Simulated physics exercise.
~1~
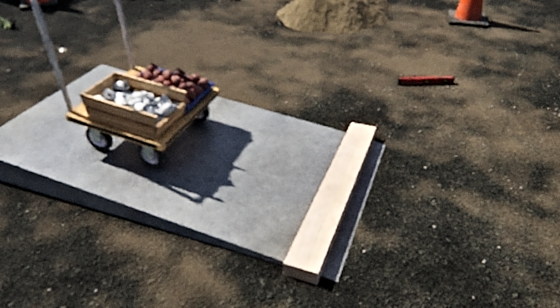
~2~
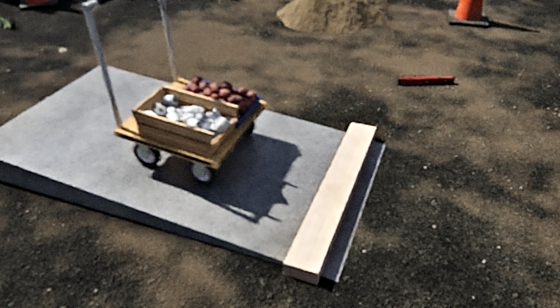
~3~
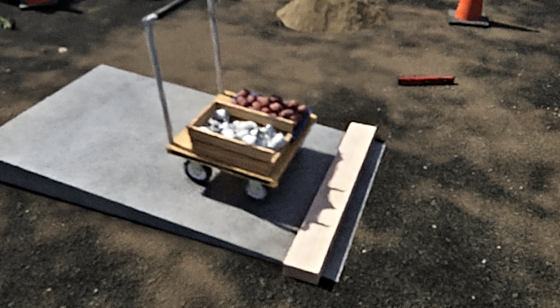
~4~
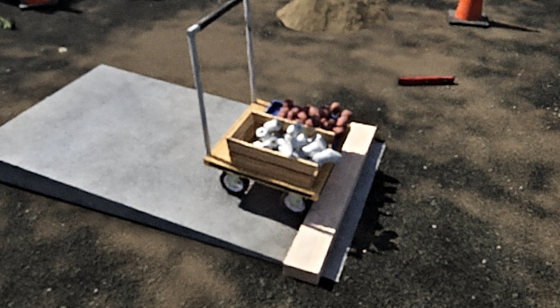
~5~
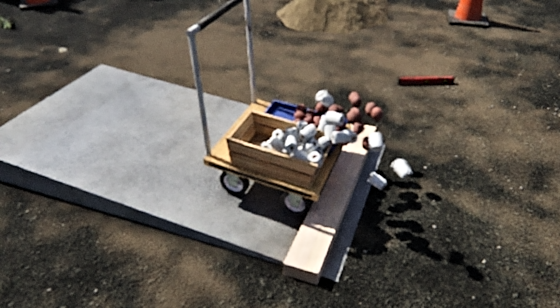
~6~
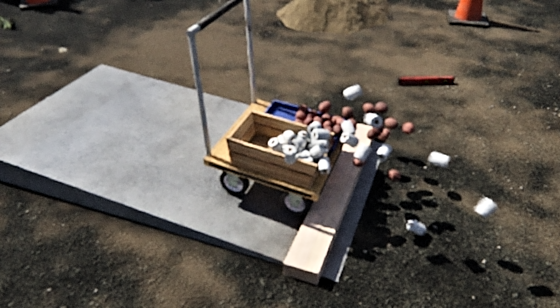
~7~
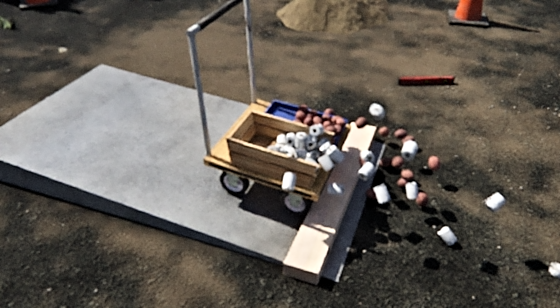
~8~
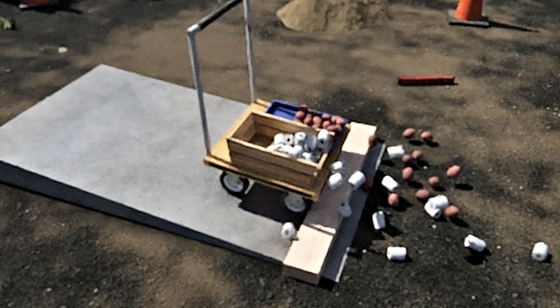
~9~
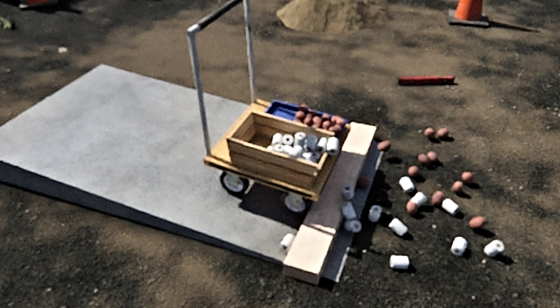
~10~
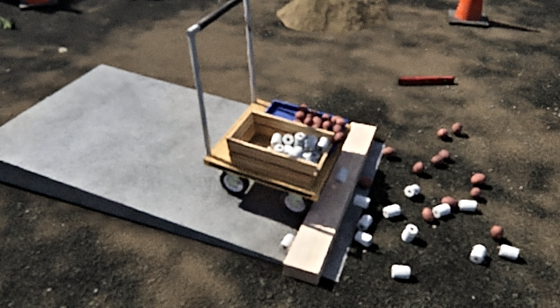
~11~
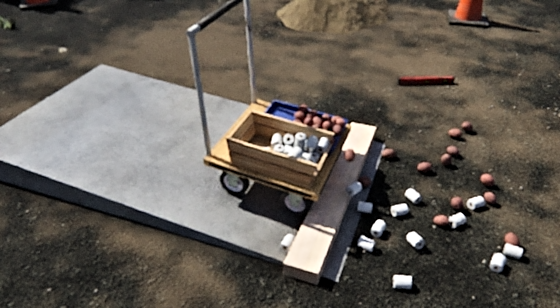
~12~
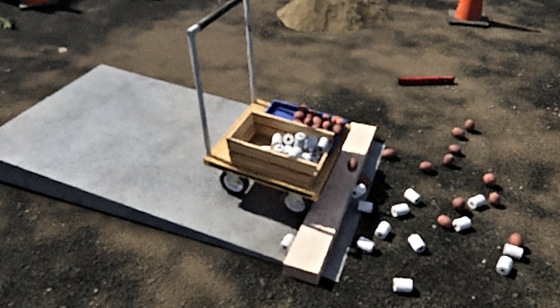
To begin with, a small flatbed trolley with a tall handle rolls to the right along a grey ramp, carrying a wooden tray of white paper rolls beside a blue tray of red potatoes. It reaches the pale wooden kerb at the ramp's end and stops abruptly. The trays stay on the deck, but rolls and potatoes fly forward over the kerb. They drop onto the dark ground, where several tumble and roll farther right. Finally, the trolley stands upright against the kerb, both trays still partly filled, with many spilled pieces scattered beyond it.
